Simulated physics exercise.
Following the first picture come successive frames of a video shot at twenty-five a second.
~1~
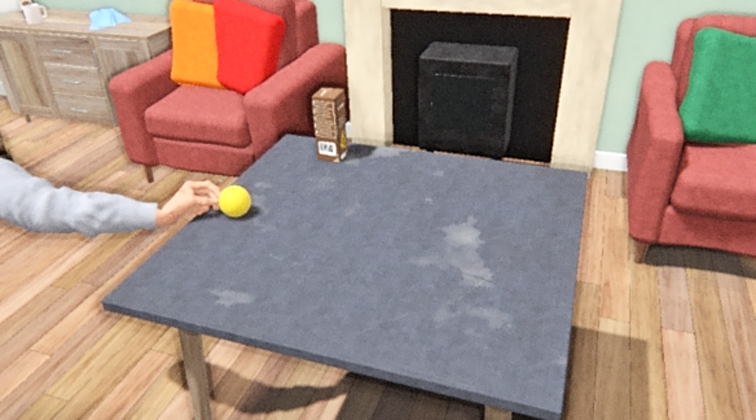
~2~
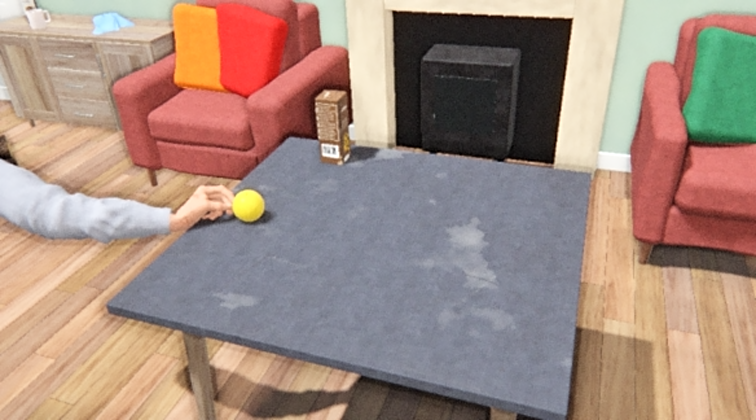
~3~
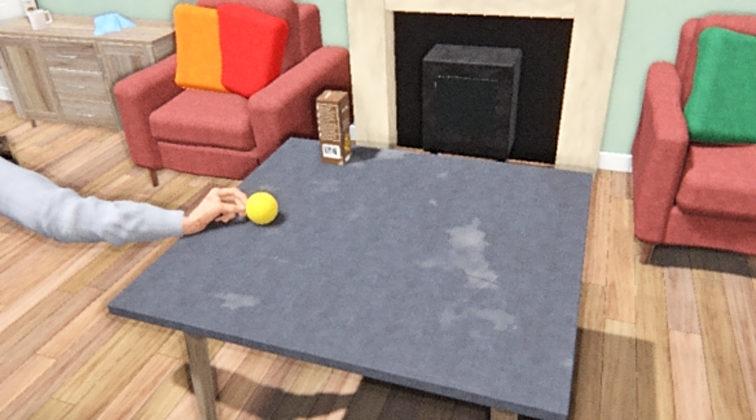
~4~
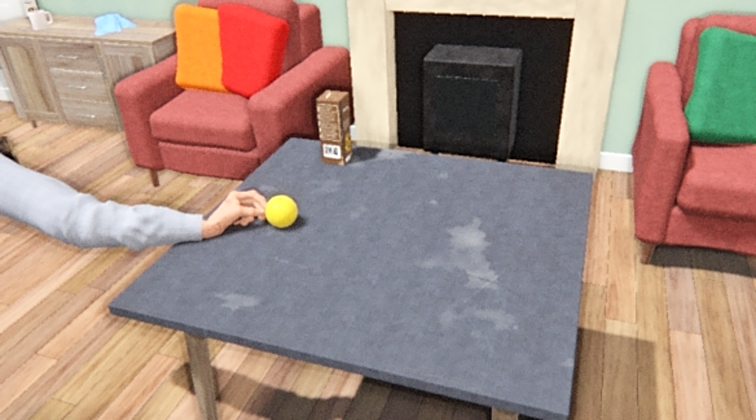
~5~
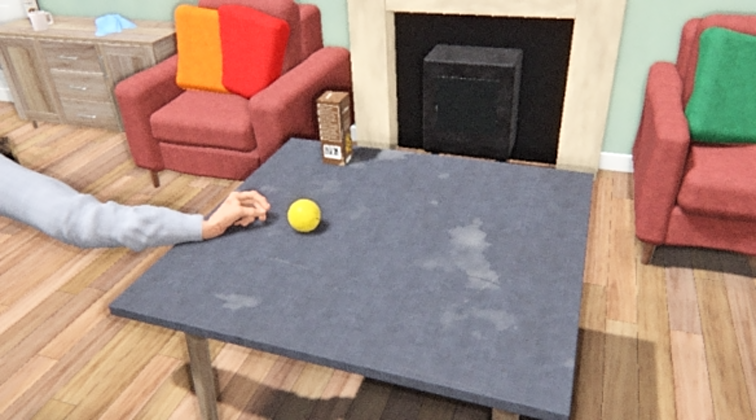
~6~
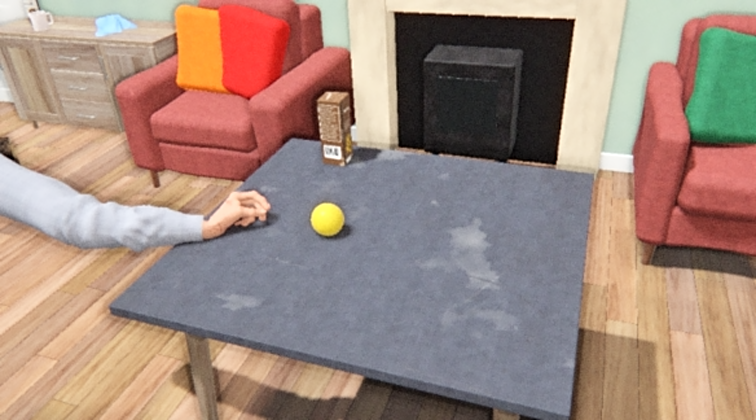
The footage shows a hand at the left of a dark gray table pushing a round yellow object to the right, then staying still as the object separates from the fingers and continues rightward across the surface.
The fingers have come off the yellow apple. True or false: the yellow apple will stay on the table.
False.
Then, 0.30 s past the last view, yellow apple displaced well along near (513, 249).
Then, 0.70 s past the last view, yellow apple now off the table.
Finally, off the table, yellow apple.
